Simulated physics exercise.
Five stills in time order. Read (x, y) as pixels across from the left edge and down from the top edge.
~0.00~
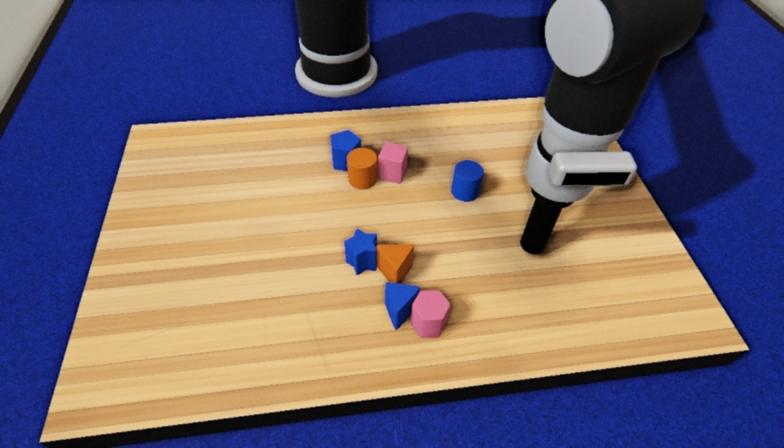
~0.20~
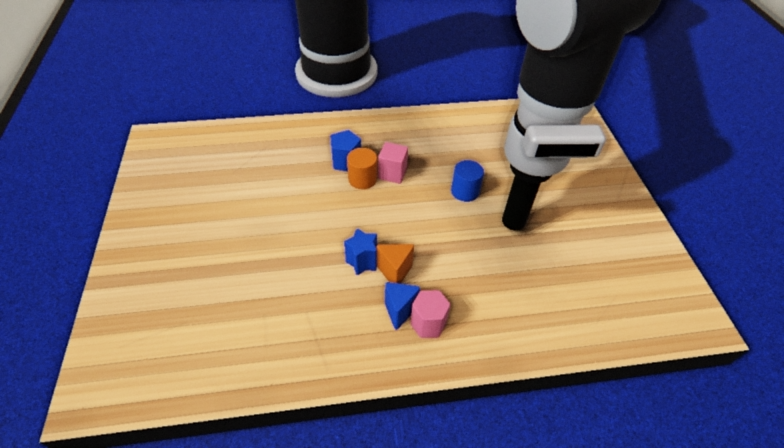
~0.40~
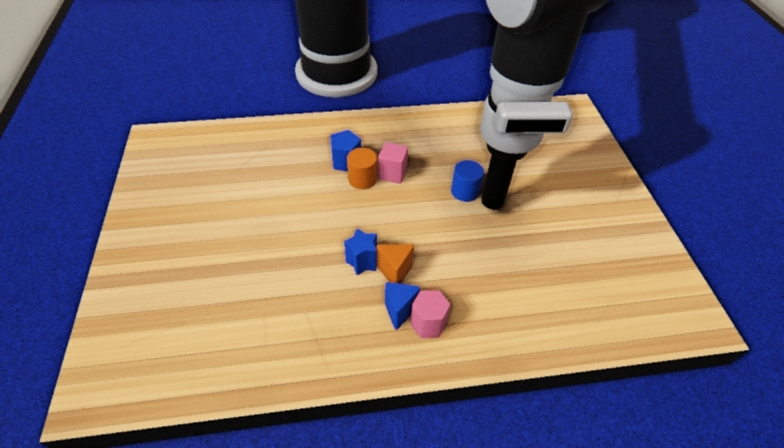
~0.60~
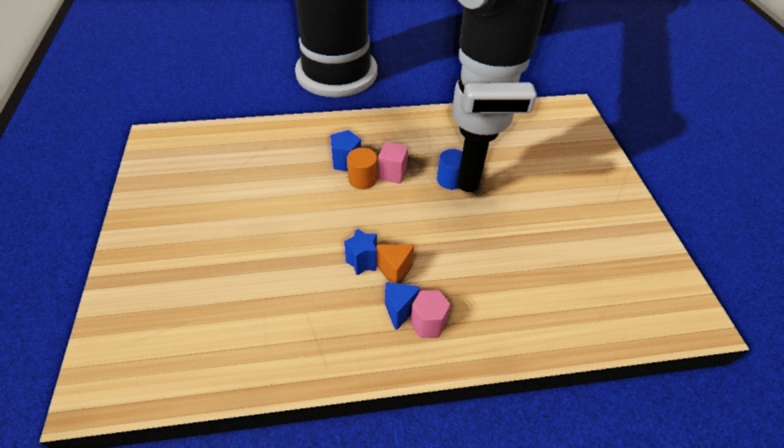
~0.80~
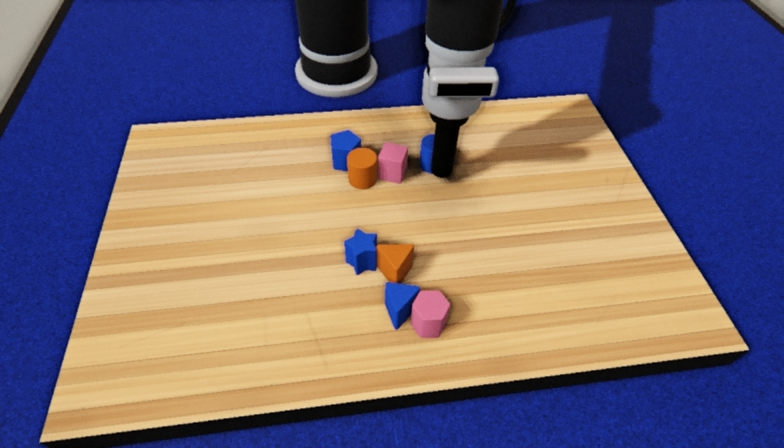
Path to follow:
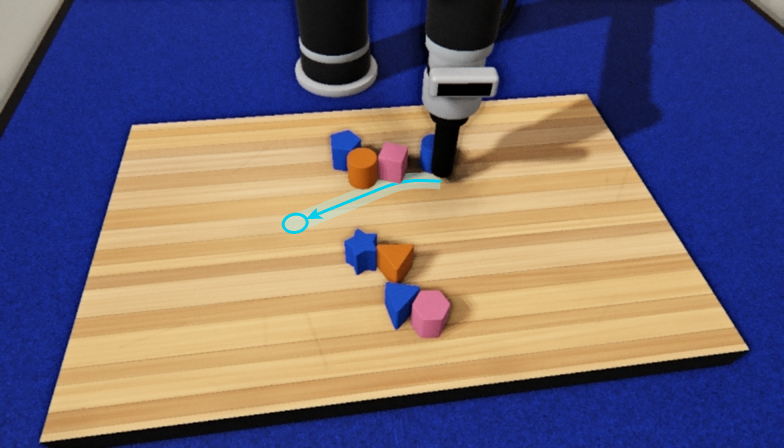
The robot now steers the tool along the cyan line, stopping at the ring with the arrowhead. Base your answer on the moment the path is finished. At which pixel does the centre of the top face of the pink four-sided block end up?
The middle of its upper face will lie at (373, 151).
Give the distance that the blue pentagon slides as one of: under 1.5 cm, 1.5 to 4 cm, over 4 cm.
The under 1.5 cm band.
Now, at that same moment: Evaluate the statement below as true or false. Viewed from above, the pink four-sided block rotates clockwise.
The statement is true.
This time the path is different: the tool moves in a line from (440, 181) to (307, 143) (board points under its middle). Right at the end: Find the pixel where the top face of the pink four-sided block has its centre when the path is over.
Its top middle will sit at (353, 150).
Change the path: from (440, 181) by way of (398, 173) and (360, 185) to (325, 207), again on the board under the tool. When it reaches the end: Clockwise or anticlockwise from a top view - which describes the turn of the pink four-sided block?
It twists clockwise.
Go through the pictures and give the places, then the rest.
In the first frame, lower end of the tool (532, 246), tops of blocks, blue pentagon (345, 140), orange cylinder (362, 157), pink four-sided block (394, 152), blue cylinder (469, 170).
In the second frame, tool (513, 223), blocks as before.
In the third frame, tool (492, 202), blocks as before.
In the fourth frame, tool (468, 185), blue cylinder (454, 158).
In the fifth frame, tool (441, 171), blue pentagon (345, 140), orange cylinder (362, 157), pink four-sided block (394, 152), blue cylinder partly hidden.
The drawn path runs from (440, 181) over (390, 185) and (344, 203) to (295, 223).
On the path given first. One third of the way, tool (390, 175); blue pentagon (338, 139), turned 35° clockwise; orange cylinder (347, 158); pink four-sided block (374, 151), turned 40° clockwise; blue cylinder (432, 142).
Two thirds of the way, tool (343, 193); blue pentagon (338, 139), turned 35° clockwise; orange cylinder (346, 158); pink four-sided block (373, 151), turned 45° clockwise; blue cylinder (432, 142).
At the end, tool (293, 213); blue pentagon (338, 139), turned 35° clockwise; orange cylinder (346, 158); pink four-sided block (373, 151), turned 45° clockwise; blue cylinder (432, 142).
